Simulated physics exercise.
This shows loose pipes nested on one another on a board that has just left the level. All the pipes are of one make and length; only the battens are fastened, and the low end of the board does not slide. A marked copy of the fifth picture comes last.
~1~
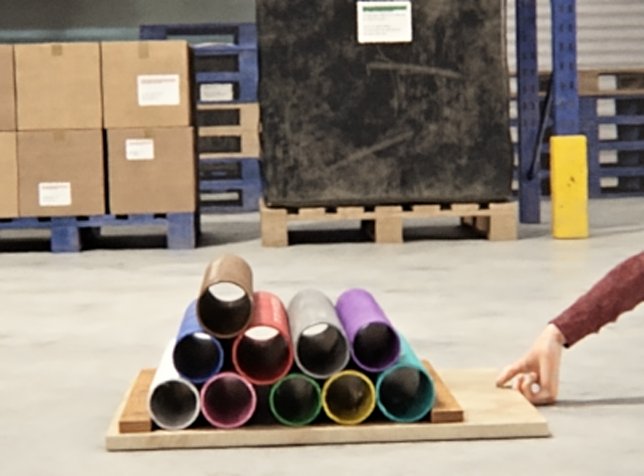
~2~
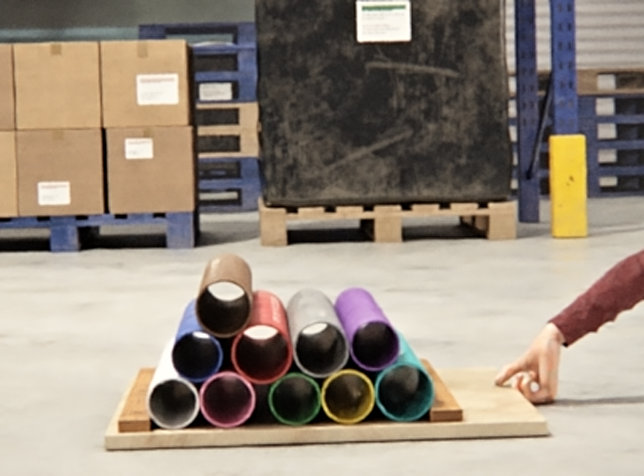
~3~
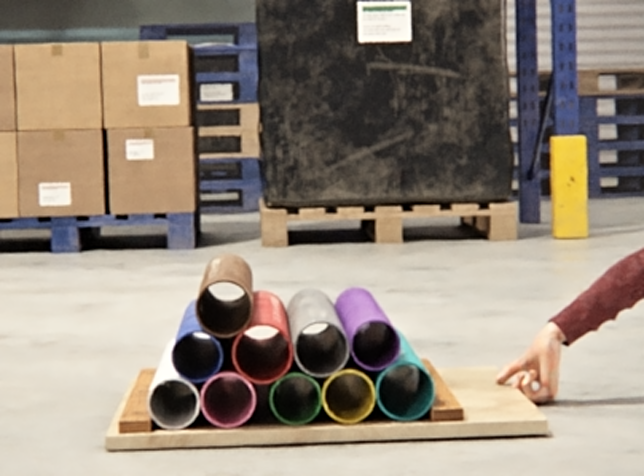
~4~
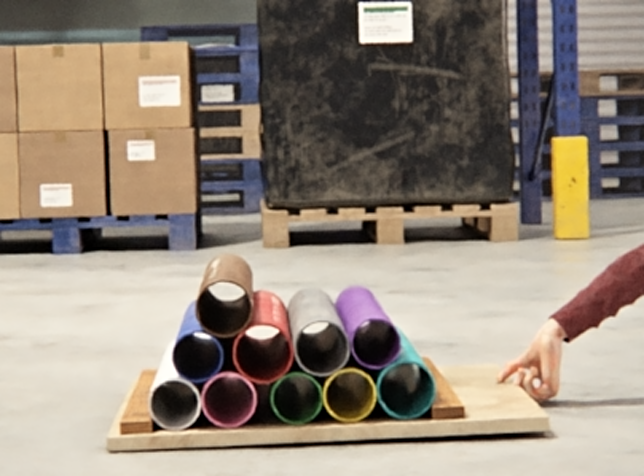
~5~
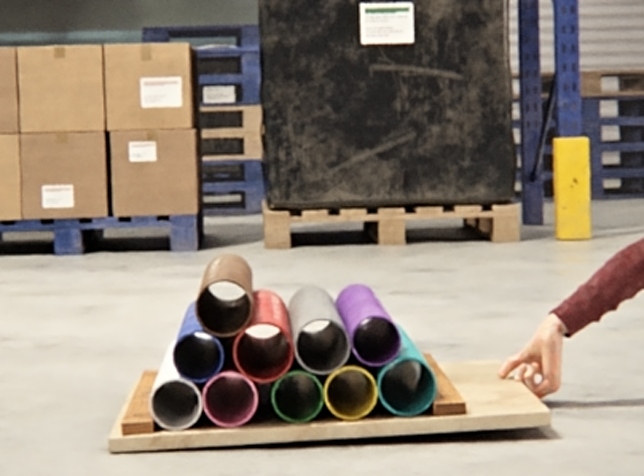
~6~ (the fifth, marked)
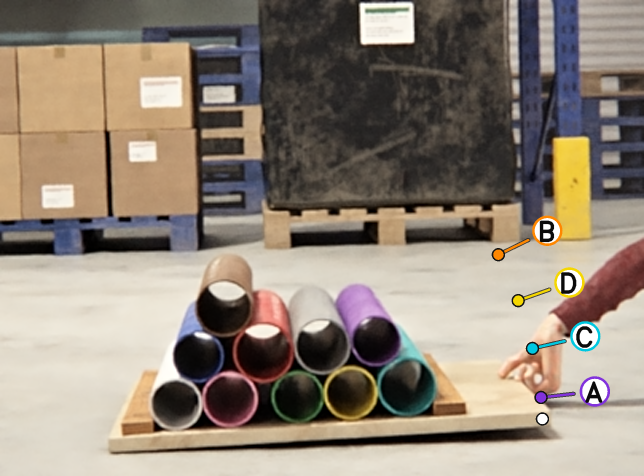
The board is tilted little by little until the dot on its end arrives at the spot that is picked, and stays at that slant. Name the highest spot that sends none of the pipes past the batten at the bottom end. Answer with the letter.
At most to C.
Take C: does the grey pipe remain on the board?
Yes.
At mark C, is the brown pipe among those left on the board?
Yes.
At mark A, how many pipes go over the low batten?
It comes to none.
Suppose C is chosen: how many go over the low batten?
The count is none.
On the copy, A at (541, 397); B at (498, 255); C at (533, 349); D at (518, 301); the white dot at (542, 419).
On C. First, board at 10°.
Then, board at 11°.
Finally, board at 11°, none over the low batten.
By contrast, A none over the low batten; B five over the low batten; D three over the low batten (red, blue, brown).
